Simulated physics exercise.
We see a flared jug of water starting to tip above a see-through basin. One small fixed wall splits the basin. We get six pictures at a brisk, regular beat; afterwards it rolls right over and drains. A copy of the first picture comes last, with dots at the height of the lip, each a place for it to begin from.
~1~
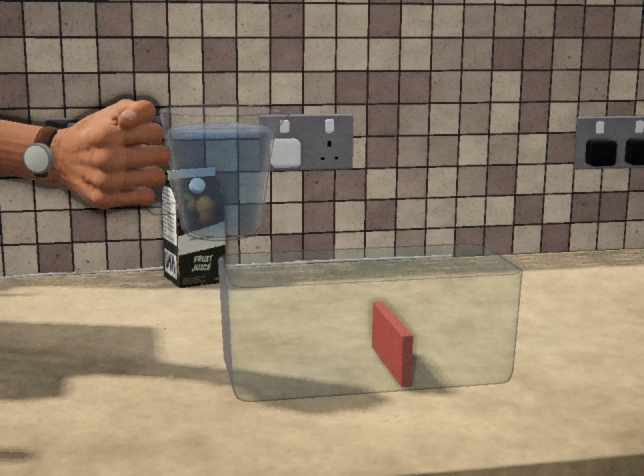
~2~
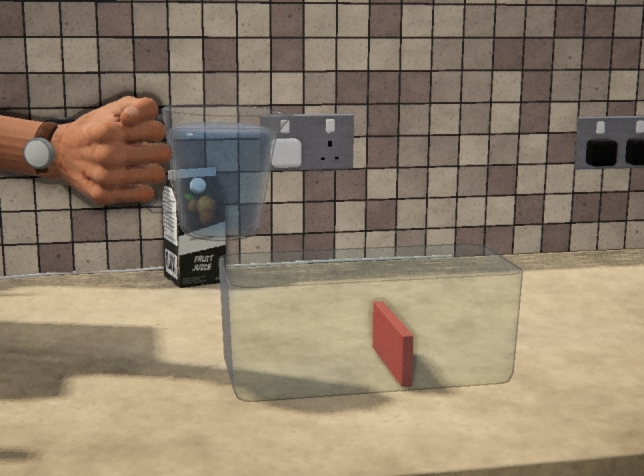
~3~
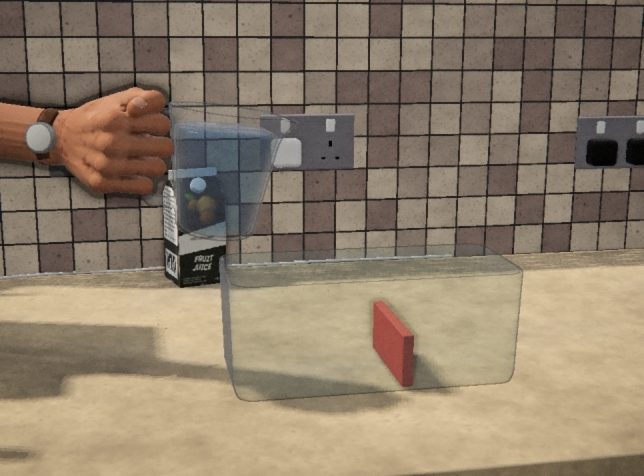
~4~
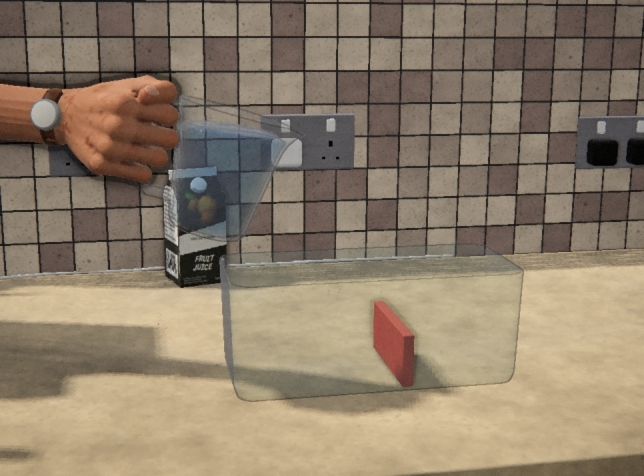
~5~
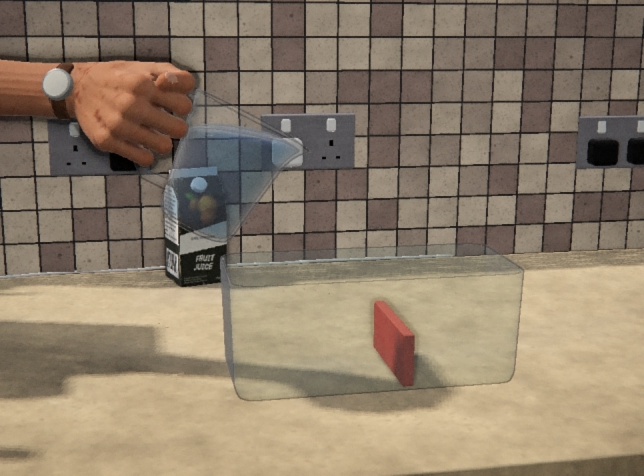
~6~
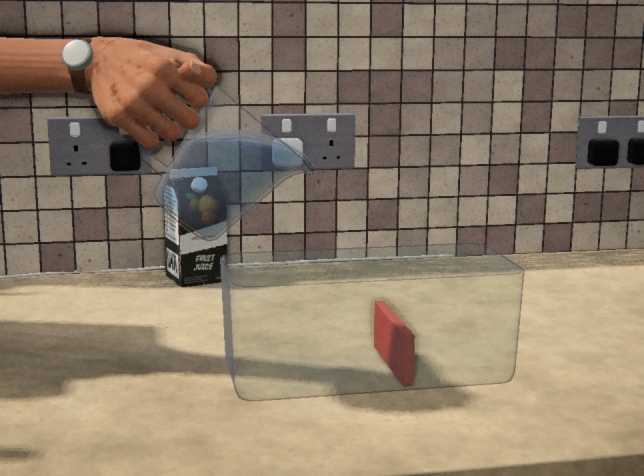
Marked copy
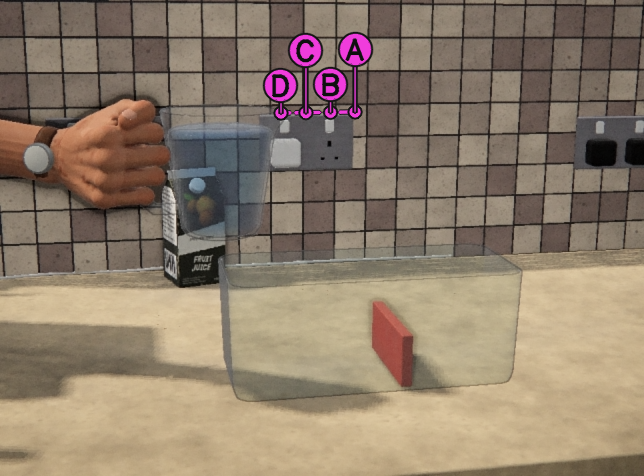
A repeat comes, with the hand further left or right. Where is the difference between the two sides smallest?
Use place A.
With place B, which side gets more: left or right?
More ends on the left.
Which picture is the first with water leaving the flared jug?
In picture 6.
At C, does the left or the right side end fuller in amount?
The left one.
On the marked copy, A at (355, 111); B at (330, 112); C at (305, 112); D at (280, 113).
With A, about 53 % ends left of the wall and 44 % right of it; 3 % is lost outside.
With B, about 83 % ends left of the wall and 15 % right of it.
With C, about 91 % ends left of the wall and 5 % right of it; 4 % is lost outside.
With D, about 91 % ends left of the wall and 5 % right of it; 4 % is lost outside.
